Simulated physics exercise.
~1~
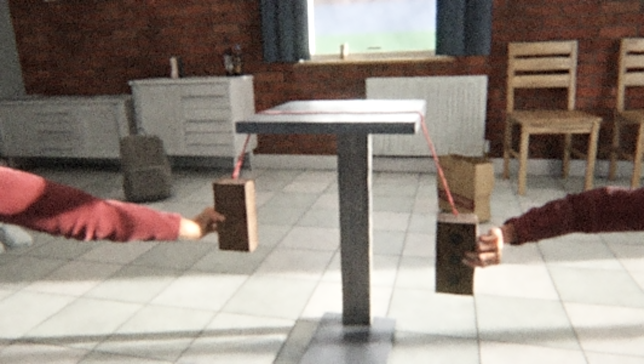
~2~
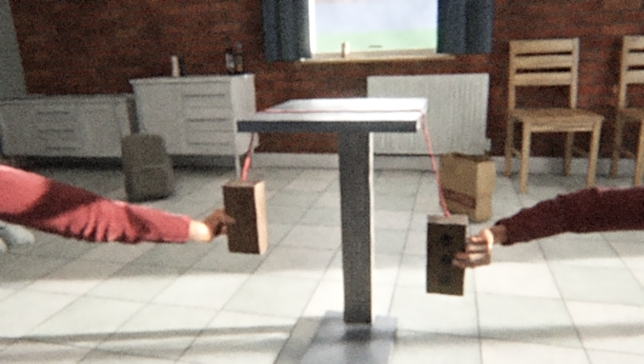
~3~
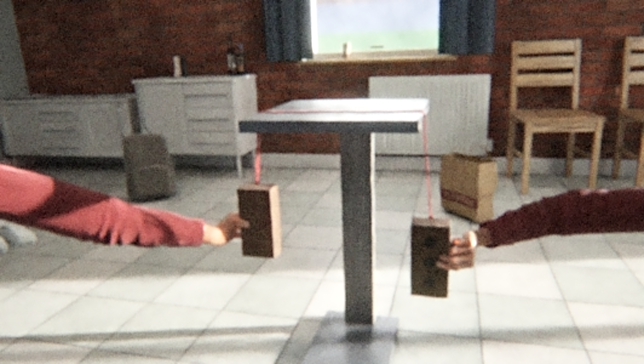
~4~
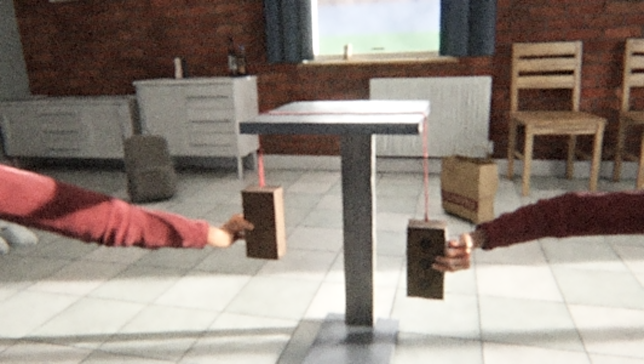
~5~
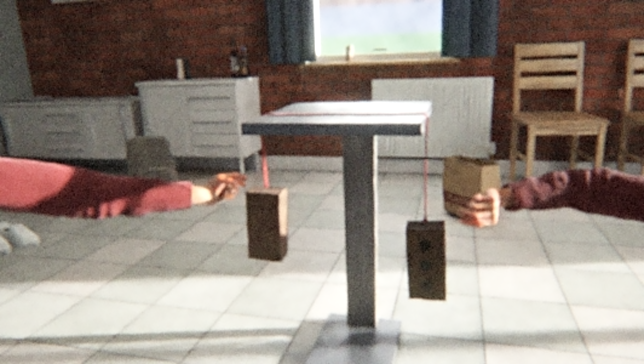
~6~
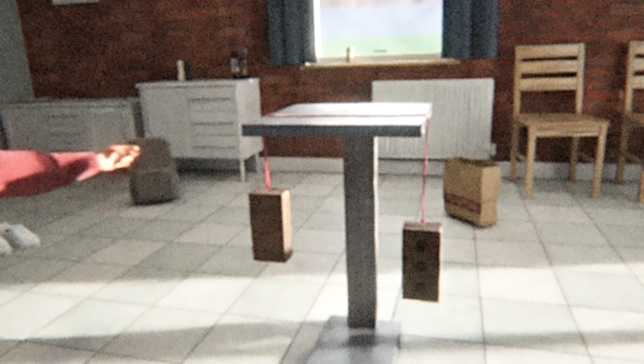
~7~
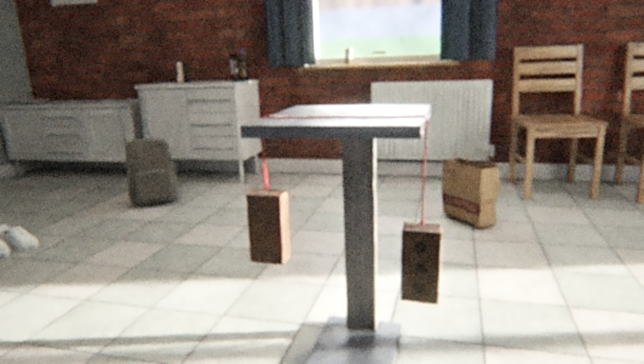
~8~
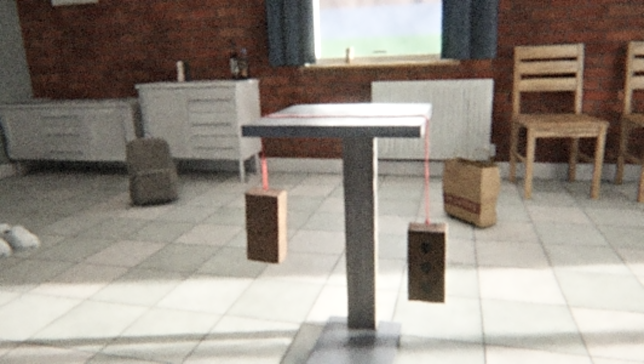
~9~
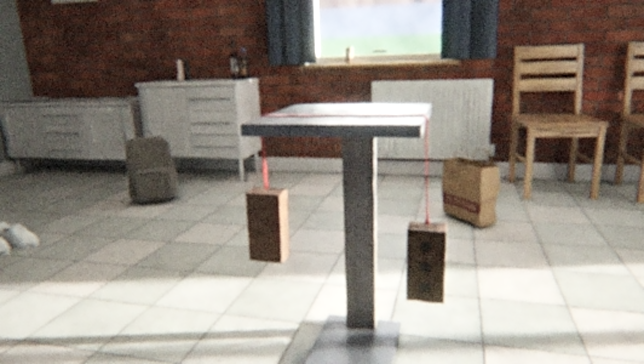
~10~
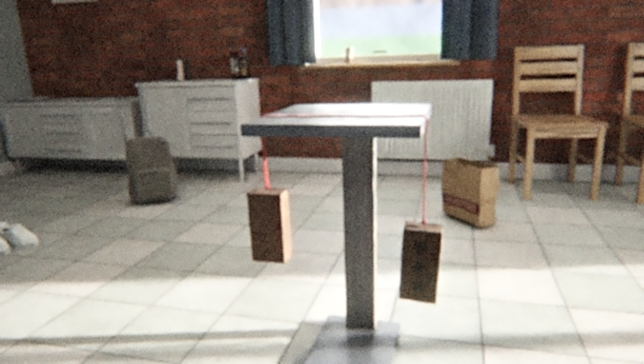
In a brick-walled room, two hands release brown blocks joined by a red ribbon over a stand, leaving both hanging nearly still.
